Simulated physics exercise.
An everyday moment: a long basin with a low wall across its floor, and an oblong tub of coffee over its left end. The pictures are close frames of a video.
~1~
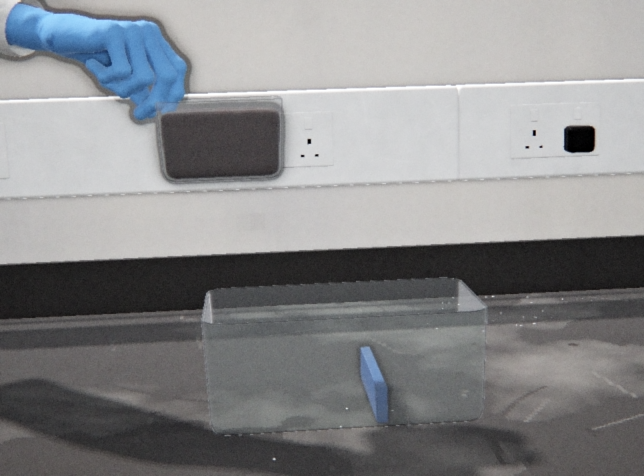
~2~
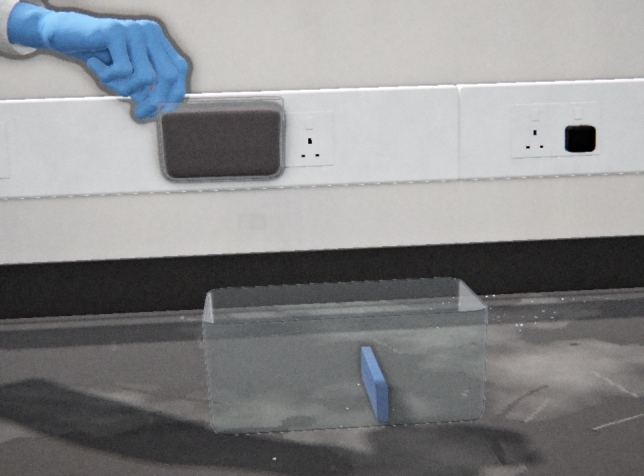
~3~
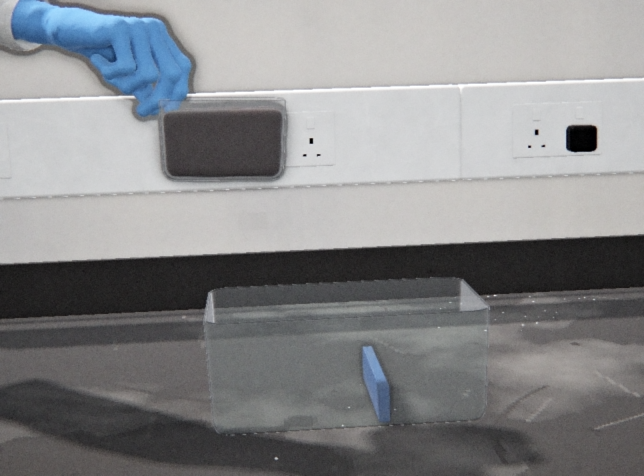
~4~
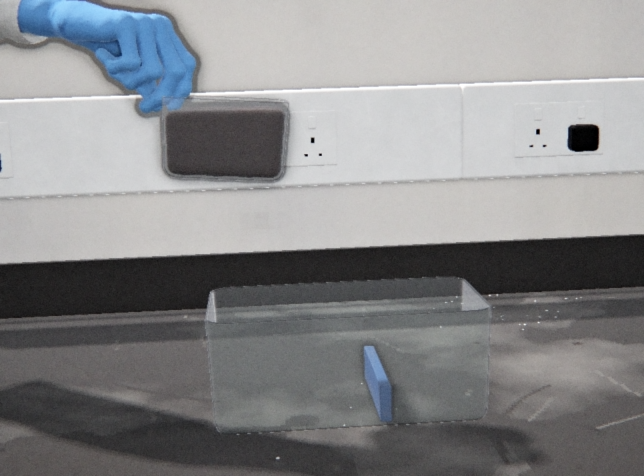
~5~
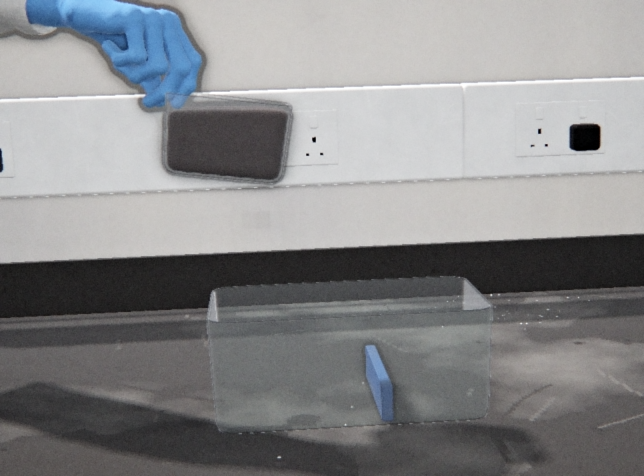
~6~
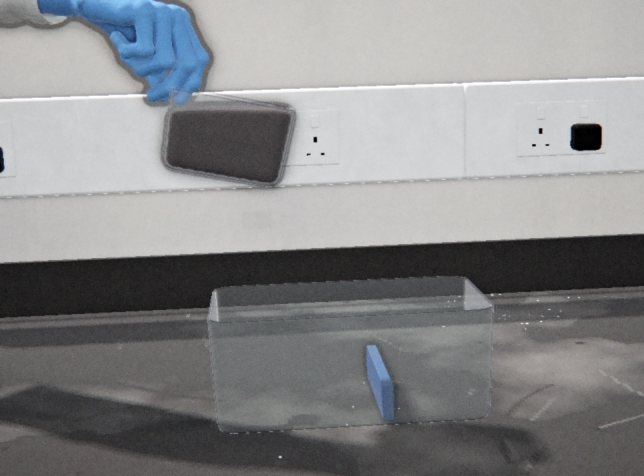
In this clip, a blue-gloved hand at the upper left holds an oblong tub of dark liquid above a clear basin with a low blue wall across its floor, shifting slightly right as the tub gradually tilts a little clockwise.
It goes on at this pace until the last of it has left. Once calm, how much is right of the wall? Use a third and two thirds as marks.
In the end from a third to two thirds is right of the wall.
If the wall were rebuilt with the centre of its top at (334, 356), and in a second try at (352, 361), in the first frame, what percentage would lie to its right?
About 75 and 70 per cent.
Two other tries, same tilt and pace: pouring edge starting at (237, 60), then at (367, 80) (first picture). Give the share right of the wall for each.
About 10 and 75 per cent.
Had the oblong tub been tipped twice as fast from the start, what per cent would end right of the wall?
Roughly 25 in a hundred.
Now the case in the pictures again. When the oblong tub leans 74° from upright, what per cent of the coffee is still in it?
Close to 50 per cent.
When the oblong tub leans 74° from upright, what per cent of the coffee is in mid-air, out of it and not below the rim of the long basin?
Close to 40 per cent.
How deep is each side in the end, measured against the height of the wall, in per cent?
Near 30 on the left, 60 on the right.
A moment on, the oblong tub is tipped part way and 49 per cent is still to pour, 5 is left of the wall and 7 right of it.
Next, the oblong tub is tipped right over and 6 per cent is still to pour, 34 is left of the wall and 50 right of it.
Then the oblong tub is tipped right over and 0 per cent is still to pour, 48 is left of the wall and 51 right of it.
Later the oblong tub is tipped right over and 0 per cent is still to pour, 47 is left of the wall and 51 right of it.
Finally, 47 per cent lies left of the wall, 51 right of it and 1 outside.
